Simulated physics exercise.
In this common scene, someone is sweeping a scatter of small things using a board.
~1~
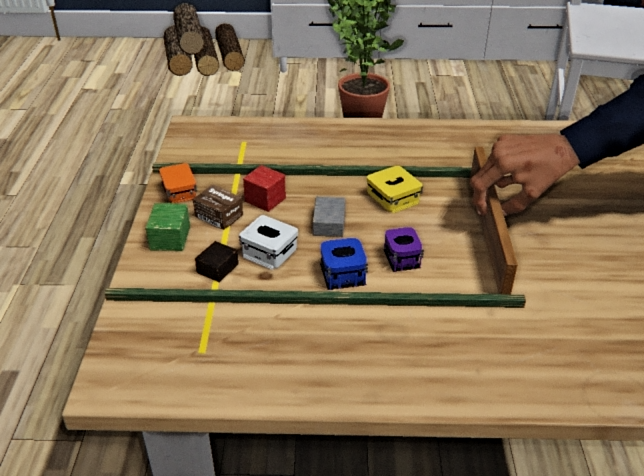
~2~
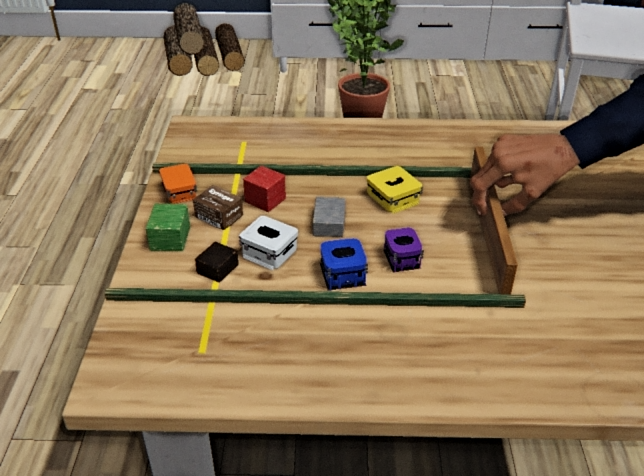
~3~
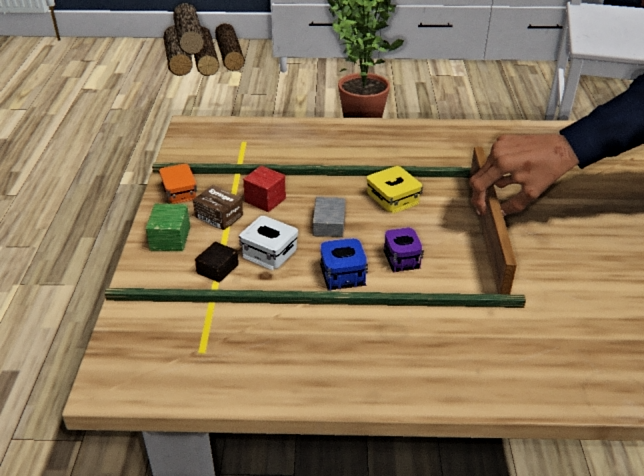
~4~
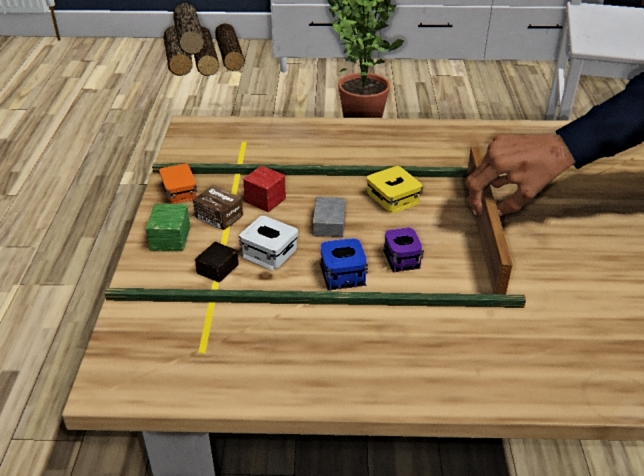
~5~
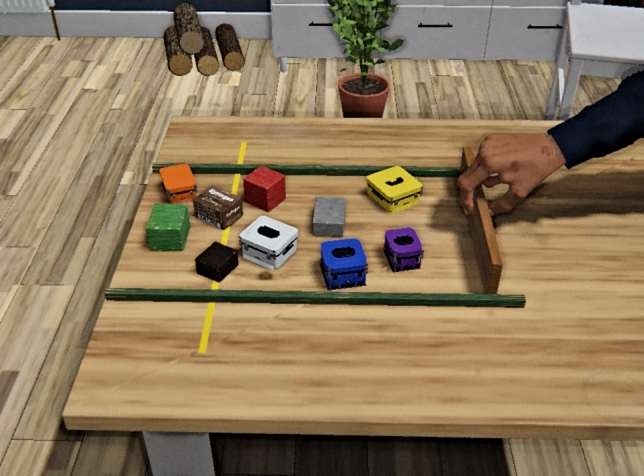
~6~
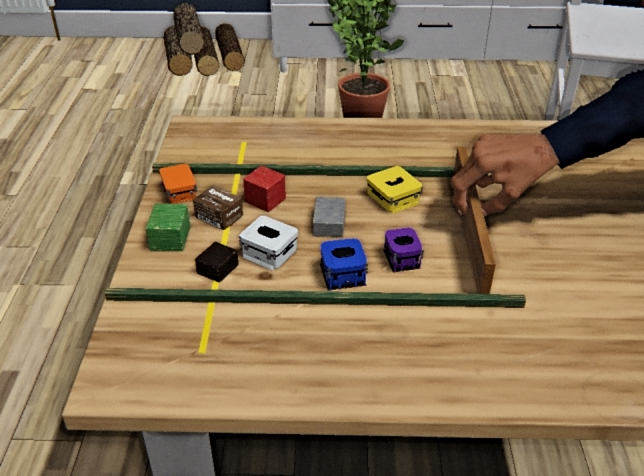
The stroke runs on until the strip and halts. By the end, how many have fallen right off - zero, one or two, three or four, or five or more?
Once it stops, the band for pieces knocked off is zero, pretty clearly.
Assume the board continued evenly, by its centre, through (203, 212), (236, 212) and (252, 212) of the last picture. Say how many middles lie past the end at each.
2, 0, 0.
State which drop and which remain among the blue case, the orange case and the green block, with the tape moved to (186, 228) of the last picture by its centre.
The blue case is still there; as for the orange case, it is no longer there; and the green block is no longer there.
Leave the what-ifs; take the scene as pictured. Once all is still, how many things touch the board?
I count 4 of them.
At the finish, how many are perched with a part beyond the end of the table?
I'd put it at 2.
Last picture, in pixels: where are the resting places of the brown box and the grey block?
The first comes to rest at (179, 209), and the second at (213, 215).
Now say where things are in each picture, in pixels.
The first frame shows orange case (179, 184); green block (169, 227); brown box (218, 207); board (491, 216); tape (227, 229).
The second frame shows green block (169, 227); purple case (403, 250).
The third frame shows brown box (218, 207); board (490, 216).
The fourth frame shows orange case (179, 185); black block (217, 262).
The fifth frame shows green block (169, 227); grey block (329, 217).
The sixth frame shows orange case (179, 185); green block (169, 227); brown box (218, 207); board (472, 216); tape (227, 229).
Soon after, none off yet; orange case at rest near (179, 185); green block at rest near (169, 227); brown box at rest near (218, 207).
At rest, the number that fall off is zero.
